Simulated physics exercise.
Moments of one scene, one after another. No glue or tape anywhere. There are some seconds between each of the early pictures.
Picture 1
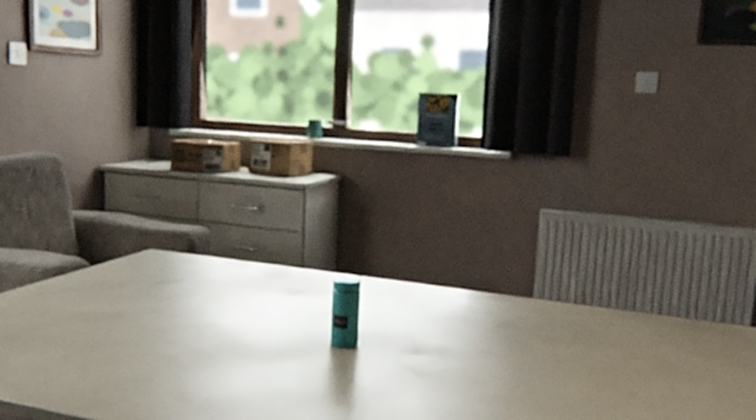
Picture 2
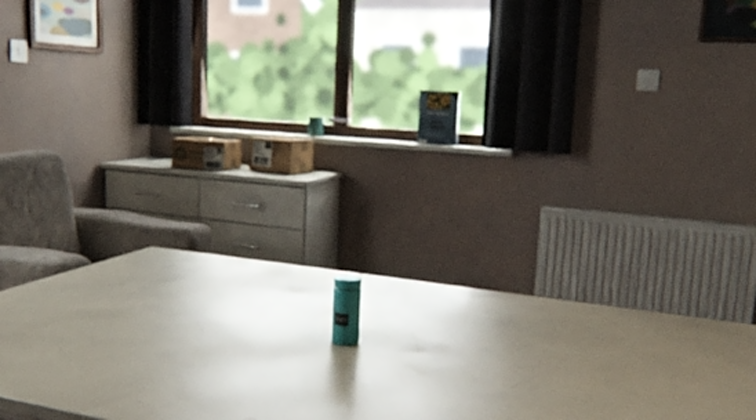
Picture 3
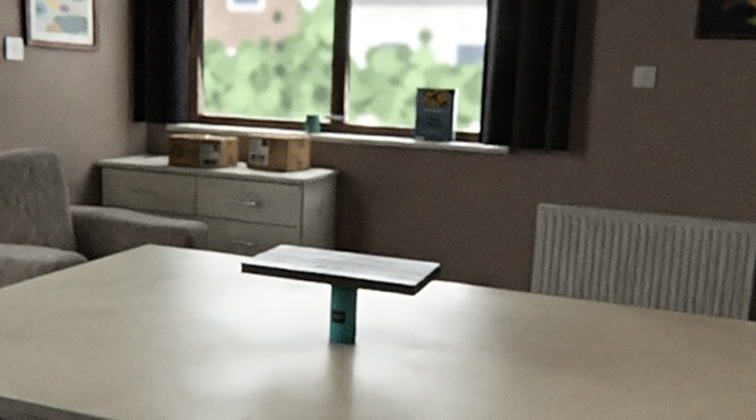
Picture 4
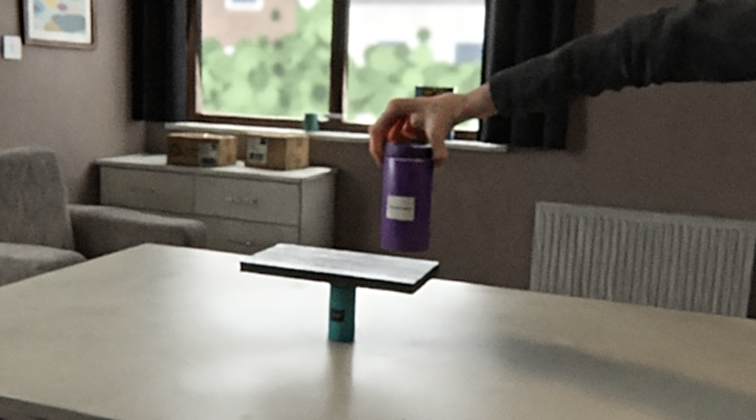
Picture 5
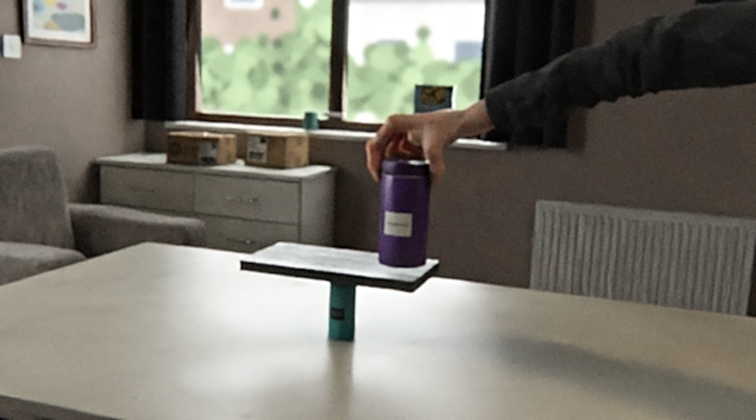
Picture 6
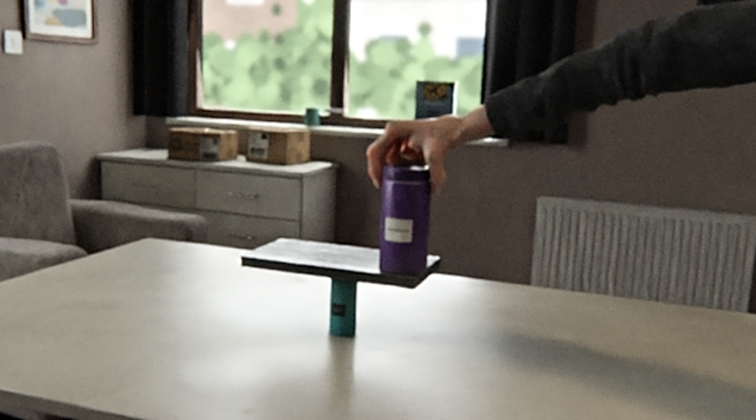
On a table, a board appears atop a turquoise shaker, then a hand lowers a purple jar onto its right side.
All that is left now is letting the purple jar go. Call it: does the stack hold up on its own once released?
Does not hold.
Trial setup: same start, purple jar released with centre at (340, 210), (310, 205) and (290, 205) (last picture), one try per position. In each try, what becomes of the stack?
With the first release it stays steady; with the second it tips over; with the third it tips over.
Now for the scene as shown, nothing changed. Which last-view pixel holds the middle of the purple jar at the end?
Near (493, 343).
Then, 0.40 s on from there, purple jar now fallen; black board turned 52° from how it was put.
Then, 0.60 s on from there, black board turned 41° from how it was put; turquoise shaker turned 24° from how it was put.
Then, 0.80 s on from there, turquoise shaker and black board now fallen.
In the end, fallen, purple jar, turquoise shaker and black board. At the end, from the last picture's camera, purple jar near (493, 342). The stack loses its balance.
